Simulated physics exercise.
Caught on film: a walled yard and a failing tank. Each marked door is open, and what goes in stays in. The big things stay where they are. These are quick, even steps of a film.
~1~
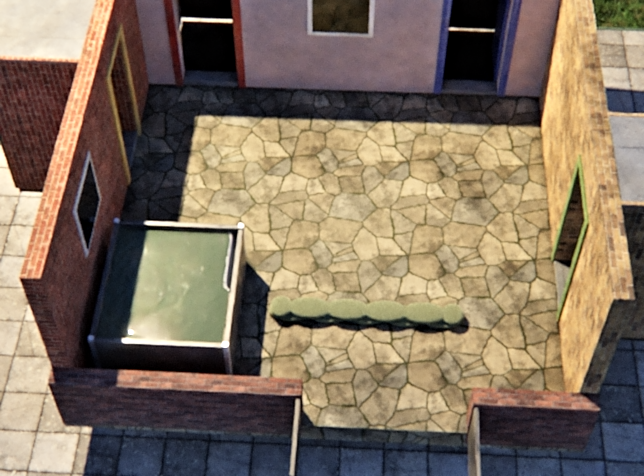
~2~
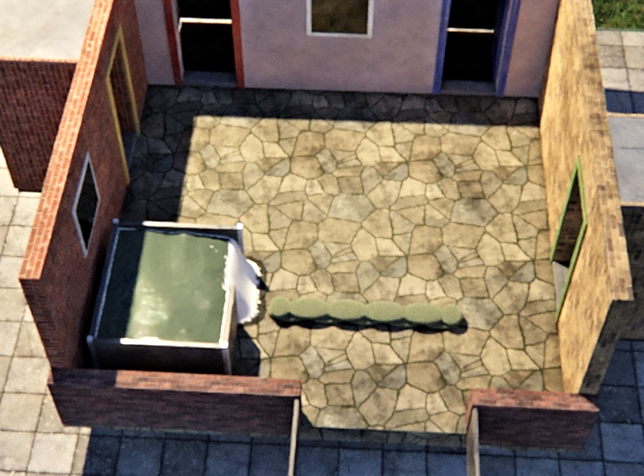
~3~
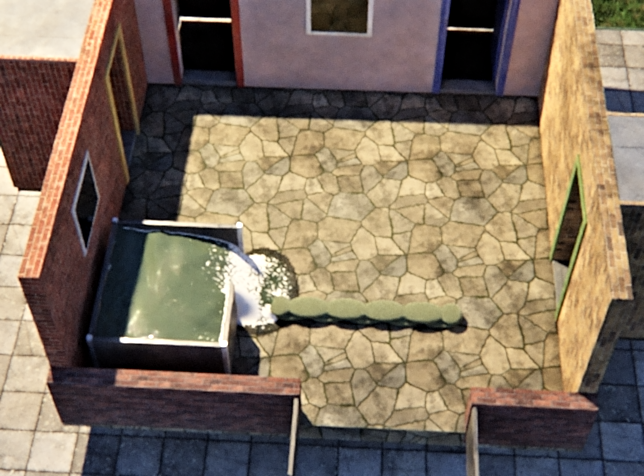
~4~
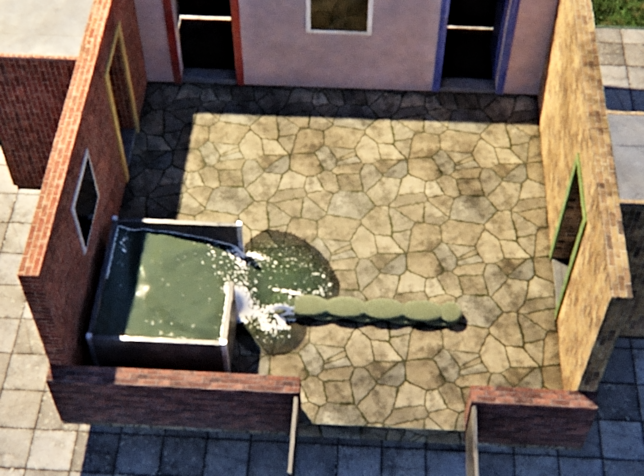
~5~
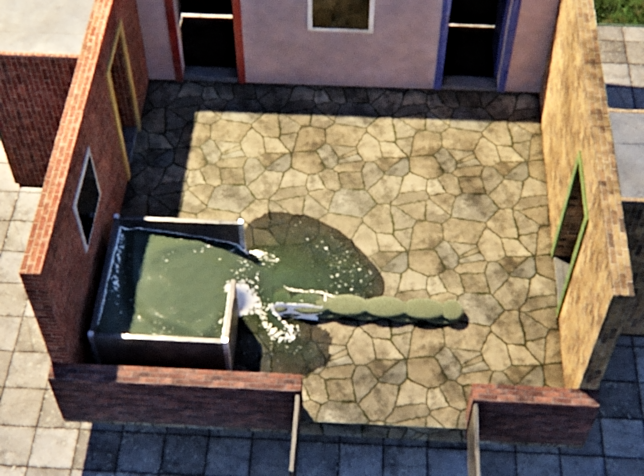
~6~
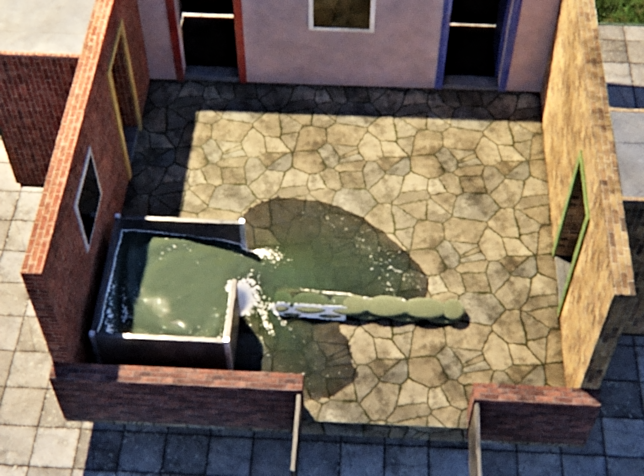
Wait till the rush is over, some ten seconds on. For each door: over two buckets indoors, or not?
One by one: The yellow door stays under that; the green door takes more than that; the blue door takes more than that; the red door stays under that.
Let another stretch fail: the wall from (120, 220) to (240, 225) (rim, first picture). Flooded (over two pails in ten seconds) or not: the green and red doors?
One by one: Green keeps below it; red is over.
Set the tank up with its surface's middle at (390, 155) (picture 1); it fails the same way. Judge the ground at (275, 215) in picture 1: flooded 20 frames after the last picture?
Verdict: Clear.
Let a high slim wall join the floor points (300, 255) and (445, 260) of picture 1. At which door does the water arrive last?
It is the yellow door.
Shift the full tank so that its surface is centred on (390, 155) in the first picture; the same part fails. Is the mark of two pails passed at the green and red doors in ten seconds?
In short: The green one keeps below it; the red one holds.
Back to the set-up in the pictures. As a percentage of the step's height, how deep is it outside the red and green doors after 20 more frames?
In turn 0 and 260 per cent.
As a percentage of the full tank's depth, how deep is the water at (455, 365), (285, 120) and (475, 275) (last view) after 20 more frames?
In that order: 2, 0 and 6 per cent.
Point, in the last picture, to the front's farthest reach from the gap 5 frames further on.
Near (541, 228).
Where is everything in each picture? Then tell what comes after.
In the first picture, still water in the tank at (170, 284).
In the second picture, water pours out at (237, 282) and has run to (246, 261).
In the third picture, the front is at (277, 325), out from the gap at (236, 282).
In the fourth picture, the front is at (332, 282), out from the gap at (236, 281).
In the fifth picture, the front is at (377, 279), out from the gap at (238, 279).
In the sixth picture, the front is at (421, 280), out from the gap at (239, 278).
A moment on, water covers 40 % of the floor; the yellow door not reached, the green door wet at the sill, nothing in, the blue door not reached, the red door not reached.
Next, water covers 55 % of the floor; the yellow door not reached, the green door over two buckets in, the blue door not reached, the red door not reached.
Then, water covers 55 % of the floor; the yellow door not reached, the green door far over two buckets in, the blue door under two buckets in, the red door not reached.
Later, water covers 75 % of the floor; the yellow door not reached, the green door far over two buckets in, the blue door over two buckets in, the red door wet at the sill, nothing in.
In the end, water covers 95 % of the floor; the yellow door wet at the sill, nothing in, the green door far over two buckets in, the blue door over two buckets in, the red door wet at the sill, nothing in.
